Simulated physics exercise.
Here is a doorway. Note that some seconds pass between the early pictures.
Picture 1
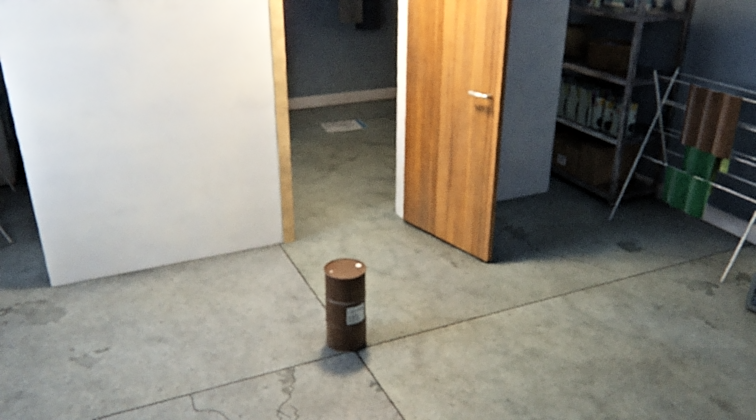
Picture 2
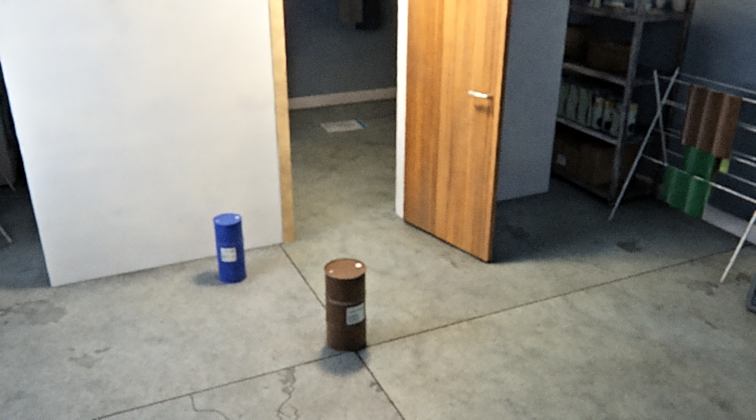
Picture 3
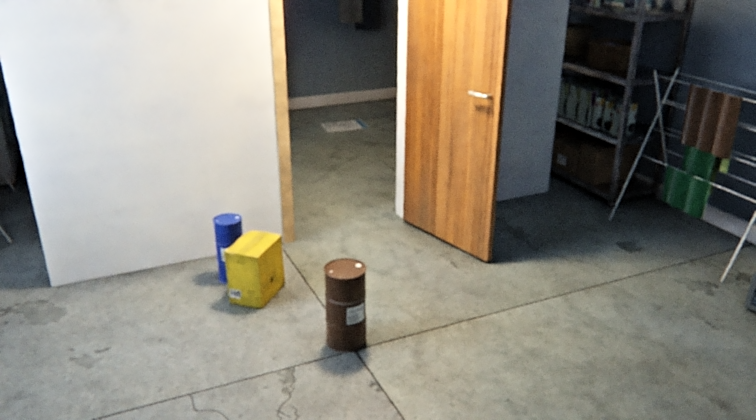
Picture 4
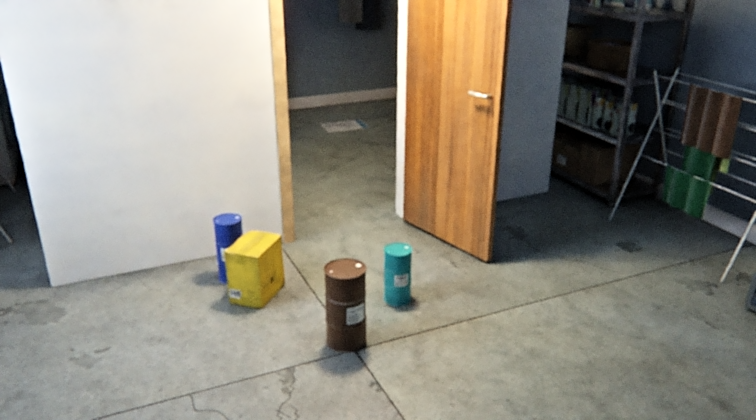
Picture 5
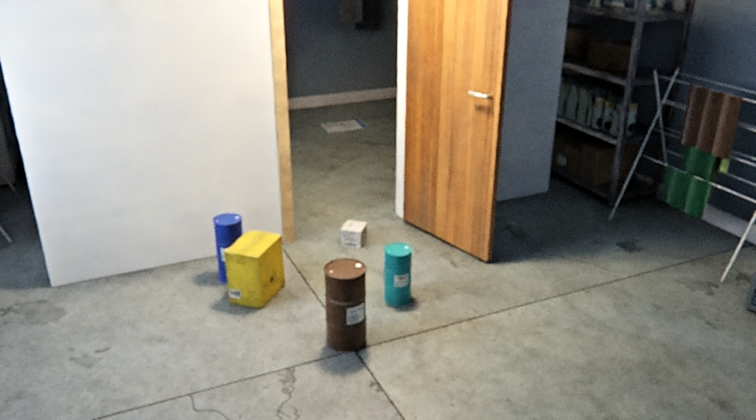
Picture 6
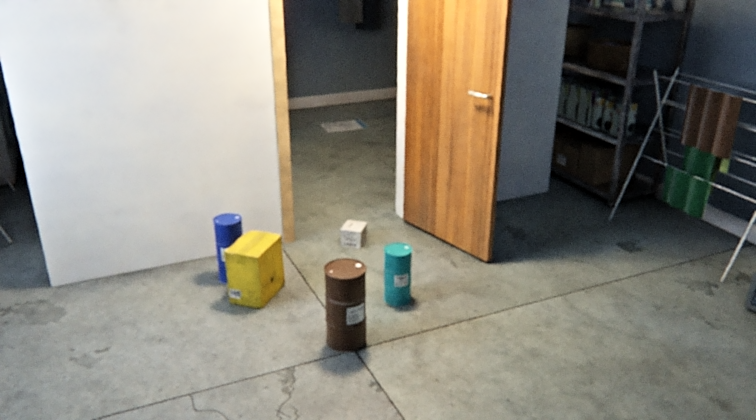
Doorway with wooden door standing open, as blue canister, yellow box, turquoise canister and white box appear in turn around brown canister.
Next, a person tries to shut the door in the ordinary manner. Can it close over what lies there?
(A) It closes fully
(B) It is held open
The answer is A.
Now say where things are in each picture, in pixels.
Door wide open and still, in the first picture.
Door wide open and still; blue canister (230, 249), in the second picture.
Door wide open and still; yellow box (256, 269); brown canister (346, 305), in the third picture.
Door wide open and still; turquoise canister (398, 274); blue canister (230, 249), in the fourth picture.
Door wide open and still; yellow box (256, 269); brown canister (346, 305), in the fifth picture.
Door wide open and still; white box (354, 234); turquoise canister (398, 274), in the sixth picture.
Then, 0.80 s after the last picture, door 76° open.
Then, 1.40 s after the last picture, door 39° open.
Then, 1.70 s after the last picture, door 20° open; white box slid about its own width near (345, 229).
Then, 2.00 s after the last picture, door 1° open; white box slid well along near (333, 221).
At rest, door 0° open; moved from the start, white box; the other 4 in place. Seen from the same camera at the end, white box near (330, 217).
